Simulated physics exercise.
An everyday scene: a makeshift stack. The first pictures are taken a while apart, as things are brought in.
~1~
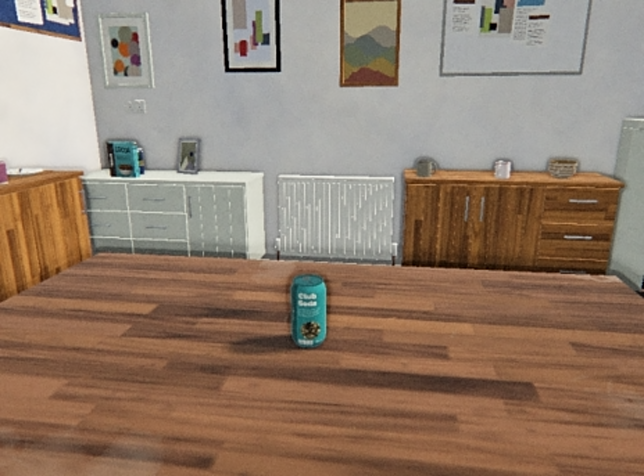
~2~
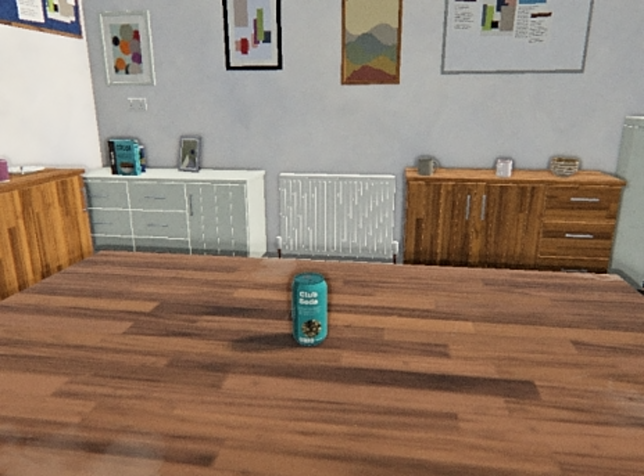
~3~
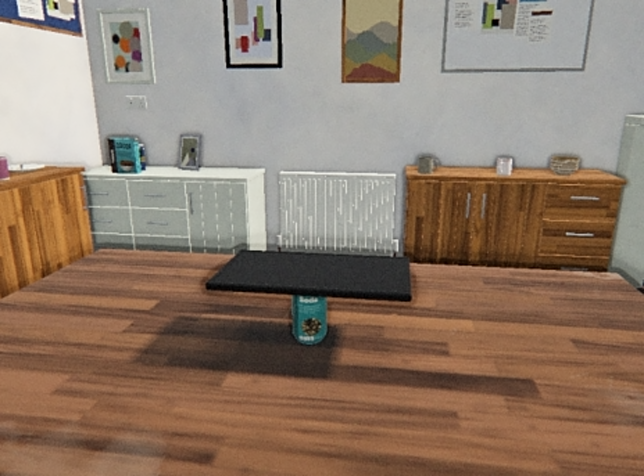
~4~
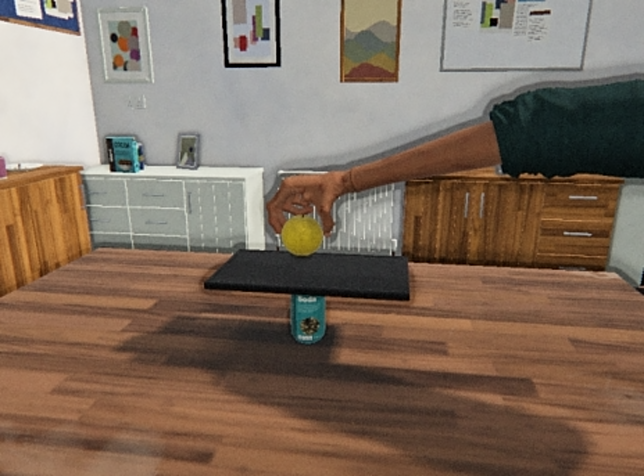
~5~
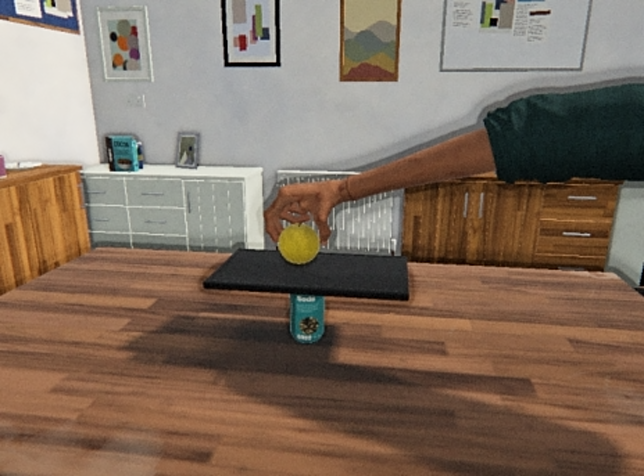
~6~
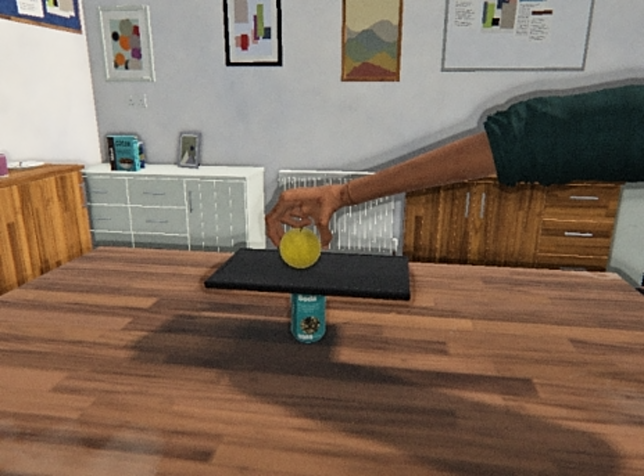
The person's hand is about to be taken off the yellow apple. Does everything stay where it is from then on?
Yes, all of it stays put.
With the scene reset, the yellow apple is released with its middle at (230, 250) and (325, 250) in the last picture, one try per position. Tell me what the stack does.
Result one: The stack falls. Result two: The stack stands.
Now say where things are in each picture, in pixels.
The last thing is not in view yet; turquoise can (308, 311), in the first picture.
The last thing is not in view yet; turquoise can (309, 309), in the second picture.
The last thing is not in view yet; turquoise can (309, 308), in the third picture.
On its way; yellow apple (302, 235); turquoise can (308, 307), in the fourth picture.
On its way; yellow apple (299, 243); turquoise can (307, 307), in the fifth picture.
In place under the hand; yellow apple (300, 248); turquoise can (308, 306), in the sixth picture.
Then, 0.20 s on from there, no change.
Then, 0.50 s on from there, yellow apple resting near (300, 248).
In the end, all 3 unmoved. At the end, from the last picture's camera, yellow apple near (300, 248). The stack holds.
